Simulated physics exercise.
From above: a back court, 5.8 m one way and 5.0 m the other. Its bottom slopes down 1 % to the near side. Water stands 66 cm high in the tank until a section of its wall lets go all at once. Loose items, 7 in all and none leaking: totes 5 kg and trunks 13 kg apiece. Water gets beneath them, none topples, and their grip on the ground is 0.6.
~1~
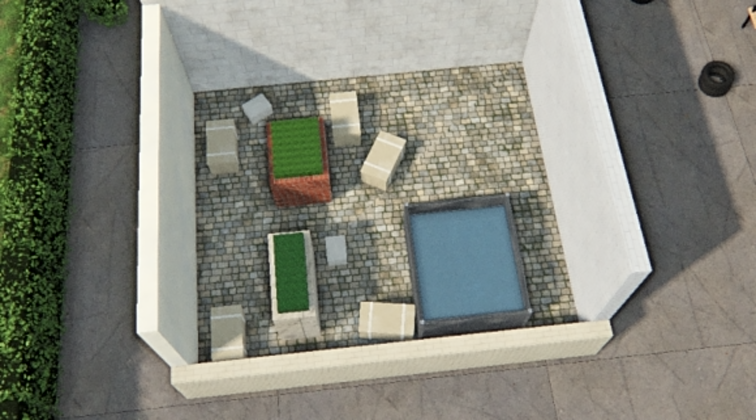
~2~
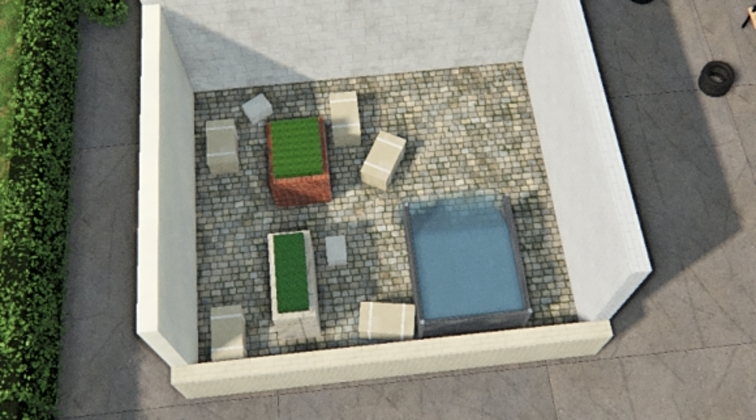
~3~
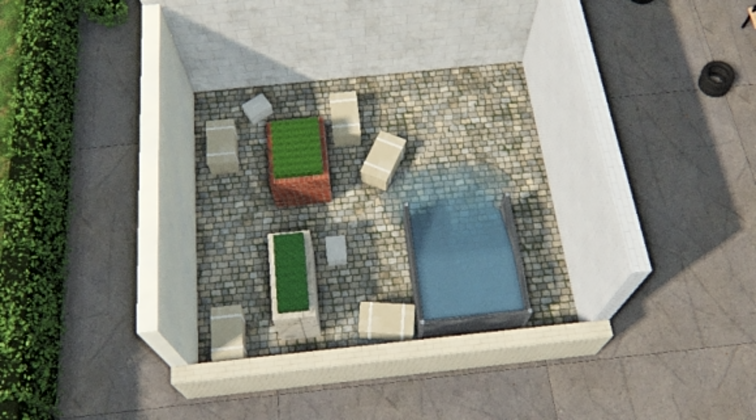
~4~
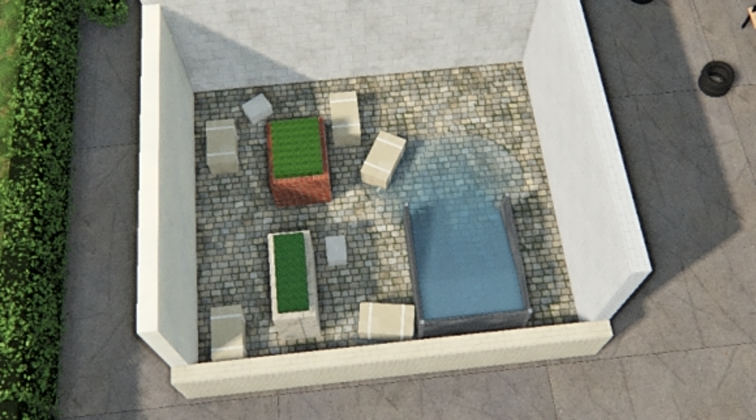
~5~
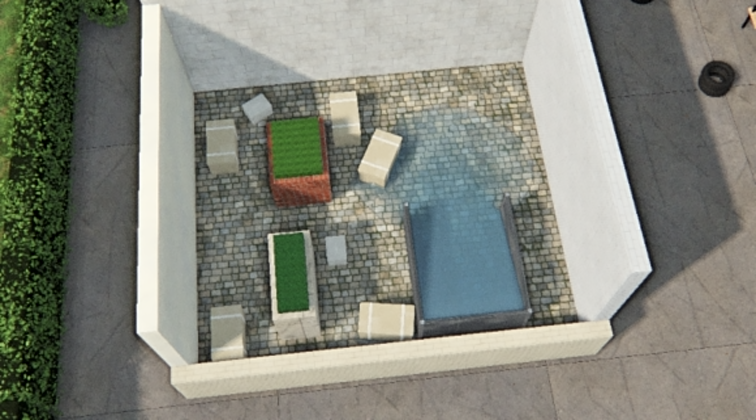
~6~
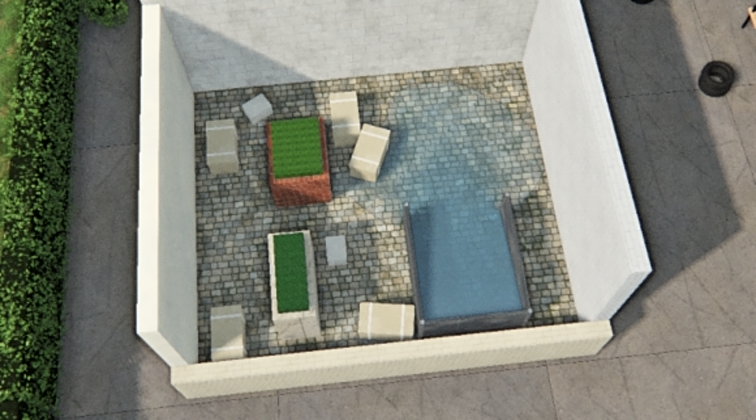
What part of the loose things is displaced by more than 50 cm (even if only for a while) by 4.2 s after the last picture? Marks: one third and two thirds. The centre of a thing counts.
That comes to from one to two thirds.
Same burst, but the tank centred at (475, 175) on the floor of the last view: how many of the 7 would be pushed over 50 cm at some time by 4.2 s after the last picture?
Then 4.
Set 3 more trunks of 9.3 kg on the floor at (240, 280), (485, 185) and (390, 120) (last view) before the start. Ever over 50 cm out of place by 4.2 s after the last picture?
In turn: Under, over, past it.
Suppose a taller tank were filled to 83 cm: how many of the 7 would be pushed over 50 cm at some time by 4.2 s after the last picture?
Then 5.
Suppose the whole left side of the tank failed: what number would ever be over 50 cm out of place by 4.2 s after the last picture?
In that case 6 of them.
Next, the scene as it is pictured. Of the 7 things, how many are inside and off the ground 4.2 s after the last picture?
I count 2.
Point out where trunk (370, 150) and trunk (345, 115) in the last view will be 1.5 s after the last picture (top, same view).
Around (330, 107) and (286, 94).
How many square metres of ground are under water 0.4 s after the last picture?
About 11.5 m2.
Then, 0.4 s after the last picture 0 of 7 are over 50 cm from their spots; 0 afloat.
Then, 1.5 s after the last picture 2 of 7 are over 50 cm from their spots; 1 afloat.
Then, 2.8 s after the last picture 3 of 7 are over 50 cm from their spots; 3 afloat.
Then, 4.2 s after the last picture 4 of 7 are over 50 cm from their spots, and 4 have been at some point; 2 afloat.
